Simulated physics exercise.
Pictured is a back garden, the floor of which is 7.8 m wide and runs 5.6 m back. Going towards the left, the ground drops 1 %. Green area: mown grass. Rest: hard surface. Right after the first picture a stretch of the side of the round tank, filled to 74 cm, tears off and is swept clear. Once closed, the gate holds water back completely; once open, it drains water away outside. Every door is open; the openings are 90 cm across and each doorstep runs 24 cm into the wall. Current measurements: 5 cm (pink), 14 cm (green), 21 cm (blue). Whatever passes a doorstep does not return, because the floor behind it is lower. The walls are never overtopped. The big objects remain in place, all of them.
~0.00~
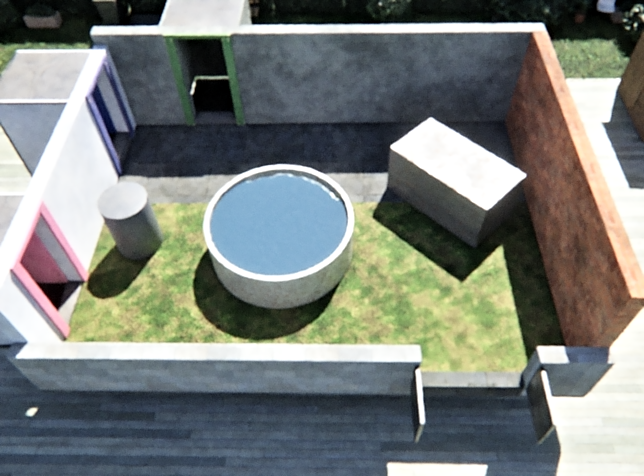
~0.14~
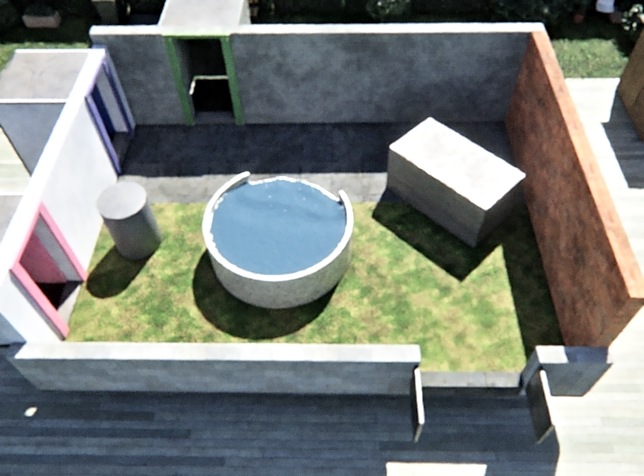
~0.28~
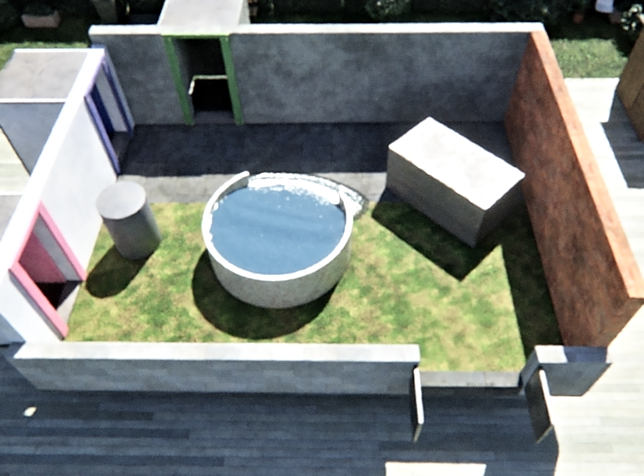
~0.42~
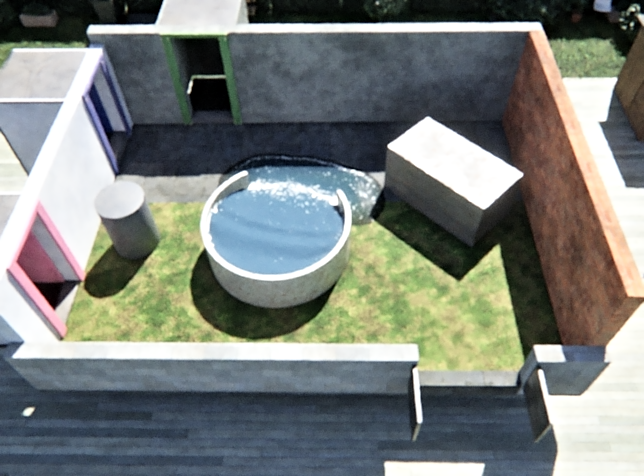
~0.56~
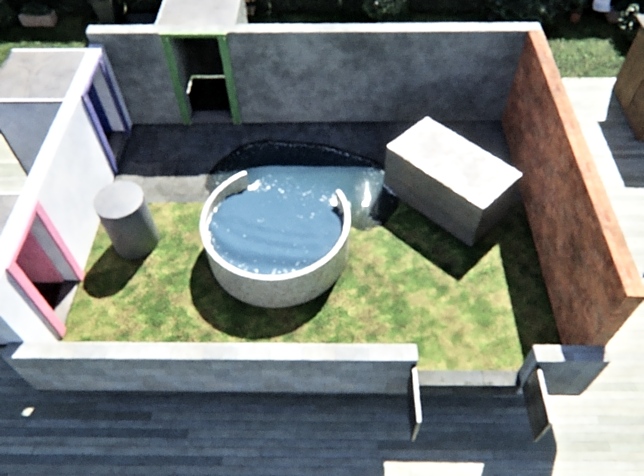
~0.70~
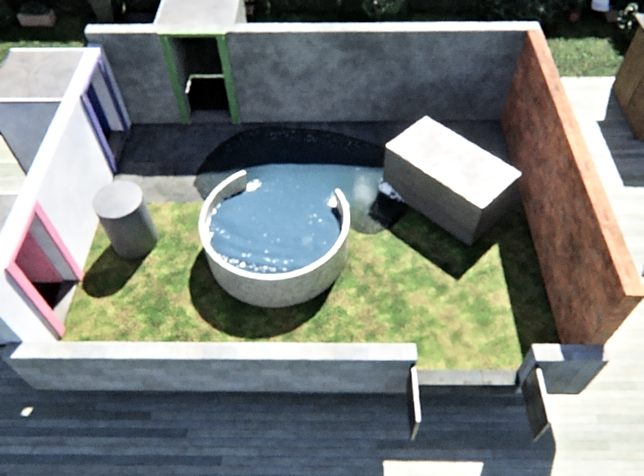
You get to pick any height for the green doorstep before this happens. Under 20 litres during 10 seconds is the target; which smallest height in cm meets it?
It is met at about 14.5 cm and above.
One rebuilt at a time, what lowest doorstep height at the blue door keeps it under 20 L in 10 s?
For blue, a step near 20 cm.
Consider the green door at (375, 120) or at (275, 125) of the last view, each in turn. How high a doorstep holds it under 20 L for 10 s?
In turn: Roughly 25 cm, roughly 31 cm.
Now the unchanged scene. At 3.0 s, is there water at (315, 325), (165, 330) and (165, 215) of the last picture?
Point by point, the first is spared, the second spared and the third spared.
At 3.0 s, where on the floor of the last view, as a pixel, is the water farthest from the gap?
In the last picture, around (498, 120).
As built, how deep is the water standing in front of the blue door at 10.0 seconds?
Depth: Near 15.5 cm.
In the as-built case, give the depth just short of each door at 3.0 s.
The pink door has 0 cm, the green door 15 cm and the blue door 26 cm.
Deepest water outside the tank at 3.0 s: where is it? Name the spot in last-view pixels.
Around pixel (481, 120).
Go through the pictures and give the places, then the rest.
In the first picture, still water, 74 cm deep, in the round tank at (279, 221); the green door at (208, 85) is dry.
In the second picture, the front is at a hidden place, 0.3 m from the gap on the far side; 0.4 m2 of floor is wet, 74 cm left at the back.
In the third picture, the front is at a hidden place, 0.7 m from the gap on the far side; 1.5 m2 of floor is wet, 74 cm left at the back.
In the fourth picture, the gap is on the far side, the front 1.2 m out at (261, 157); the back of the round tank holds 74 cm.
In the fifth picture, the front is at (256, 144), 1.6 m from the gap on the far side; 5.1 m2 of floor is wet, 69 cm left at the back.
In the sixth picture, the front is at (379, 149), 1.9 m from the gap on the far side; 7.1 m2 of floor is wet, 62 cm left at the back; the green door at (203, 84), 2.9 m from the gap, is still 0.7 m from the nearest water.
After 1.4 s water covers 30 % of the floor, deepest (45 cm) near (317, 127); 20 cm at the green door, 1 litre in over its 14 cm doorstep.
After 3.0 s water covers 50 % of the floor, deepest (36 cm) near (481, 120); 15 cm at the green door, 21 litres in over its 14 cm doorstep.
After 10.0 s water covers 100 % of the floor, deepest (18 cm) near (132, 124); 10 cm at the green door, 23 litres in over its 14 cm doorstep.
At the green door as built, the water arrived by 1.1 s and peaked near 20 cm at 2.0 s.
With a doorstep of 13.5 cm, 26 litres would have come in within the 10 s; with 18 cm, 8 litres. So under 20 litres takes about 14.5 cm.
